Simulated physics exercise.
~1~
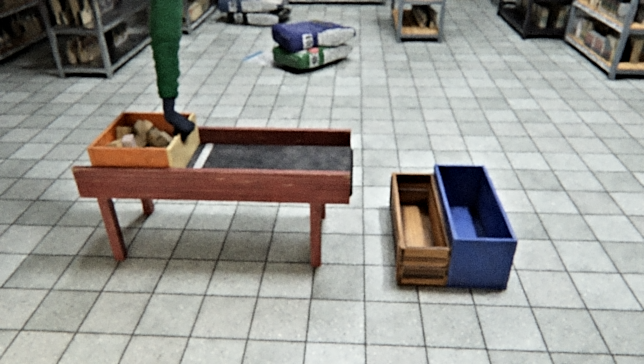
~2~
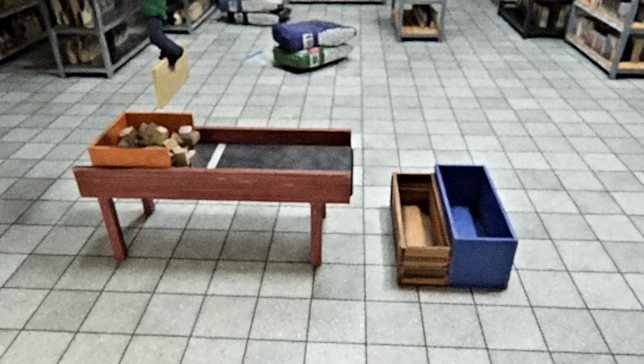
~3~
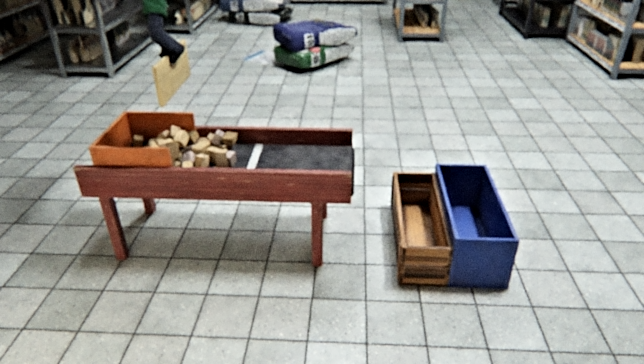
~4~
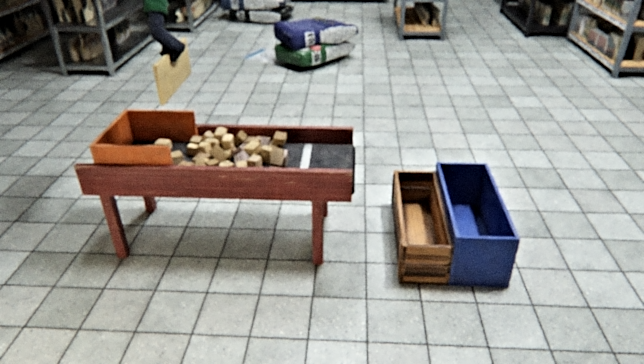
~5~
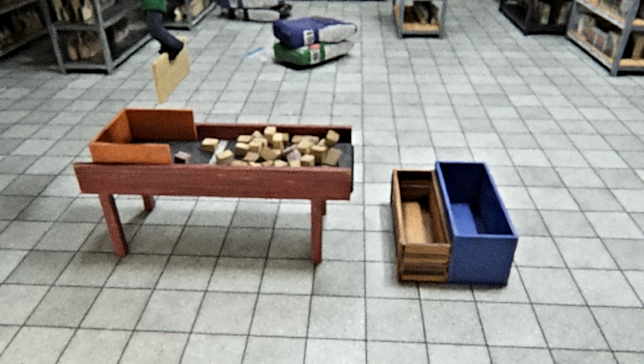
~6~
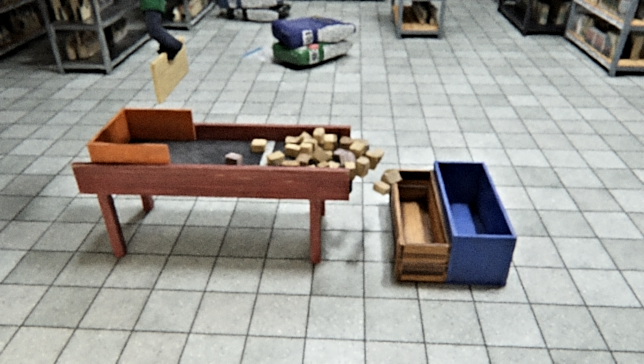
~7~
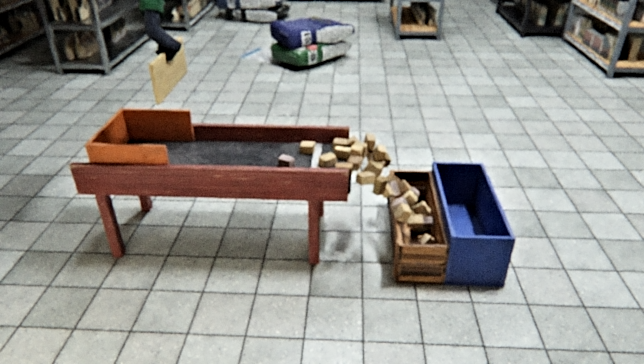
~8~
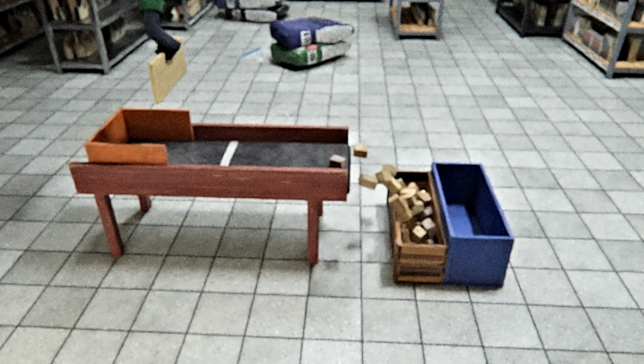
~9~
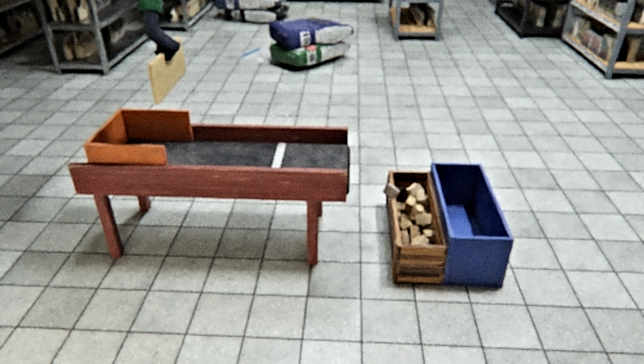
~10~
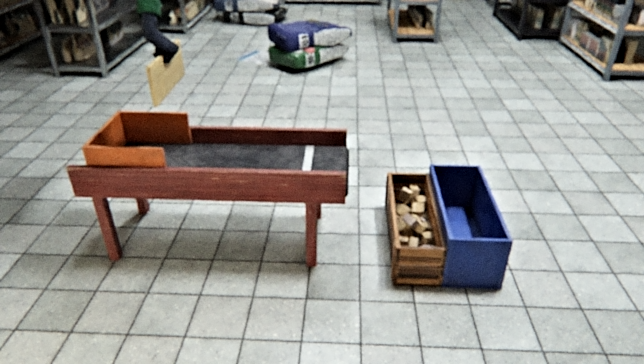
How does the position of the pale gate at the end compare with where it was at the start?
At the start the gate stood upright on the belt, closing off the right side of the orange pen. By the end it was held up in the air, well above the pen and slightly to the left of where it began.
